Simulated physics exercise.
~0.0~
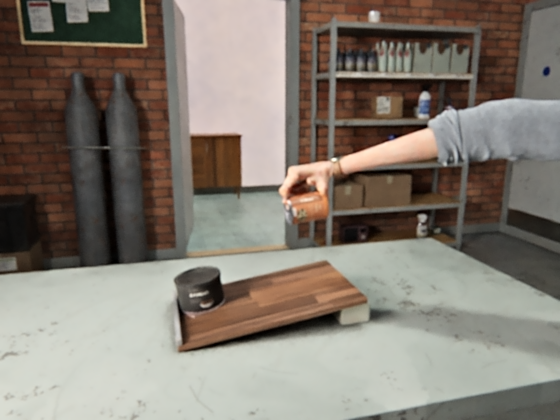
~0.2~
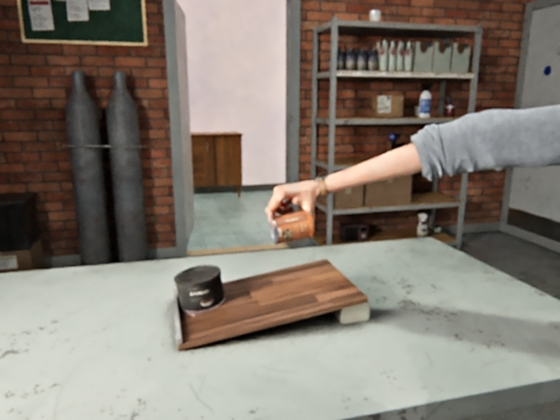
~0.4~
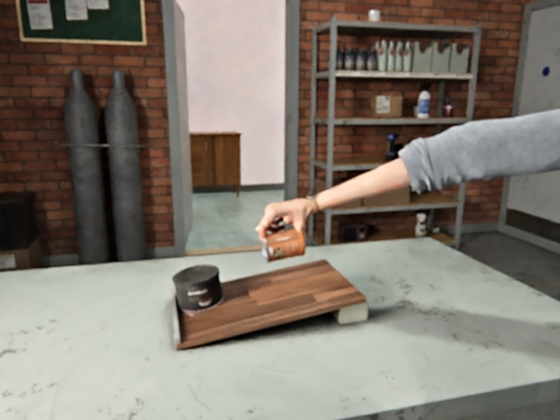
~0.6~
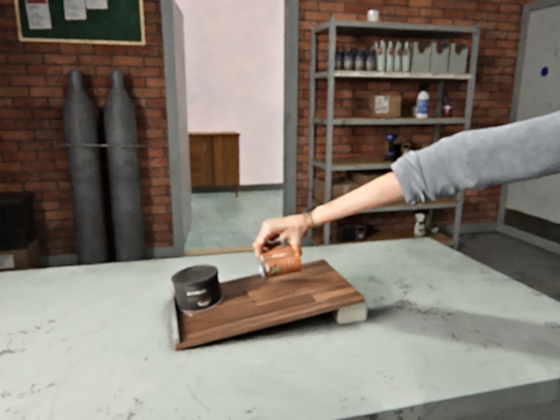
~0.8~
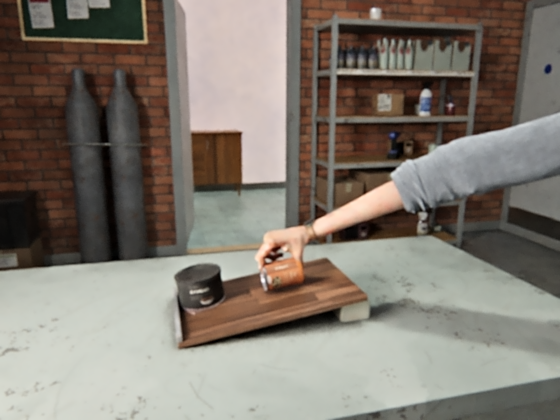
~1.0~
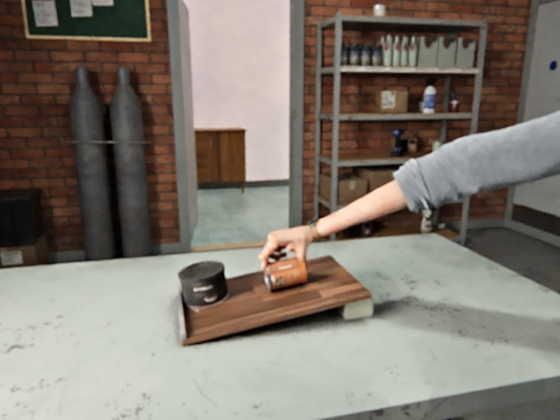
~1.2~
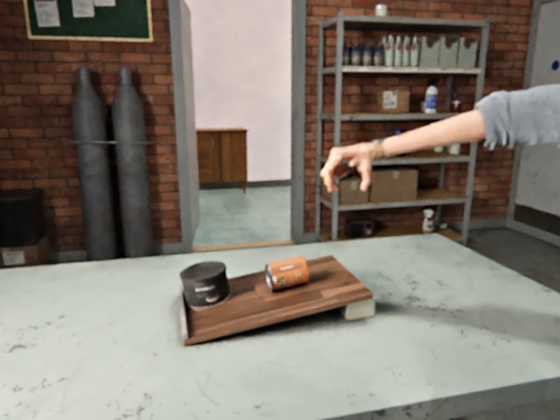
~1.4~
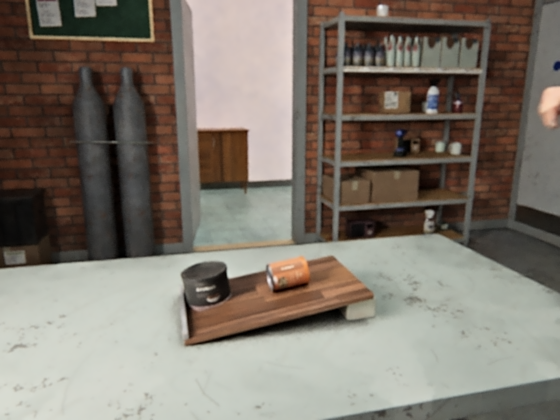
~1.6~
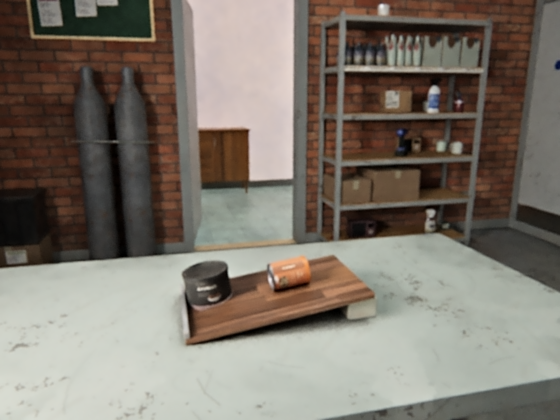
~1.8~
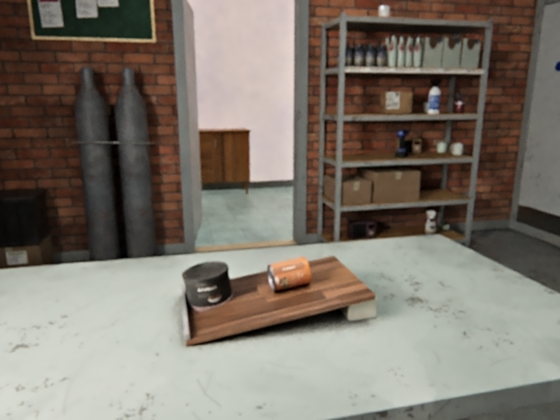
A hand lowers an orange tin on its side onto a sloping wooden board, beside a black tub at the board's left end, then lets go and withdraws to the right. The tin stays where it is put, and both objects rest on the board.
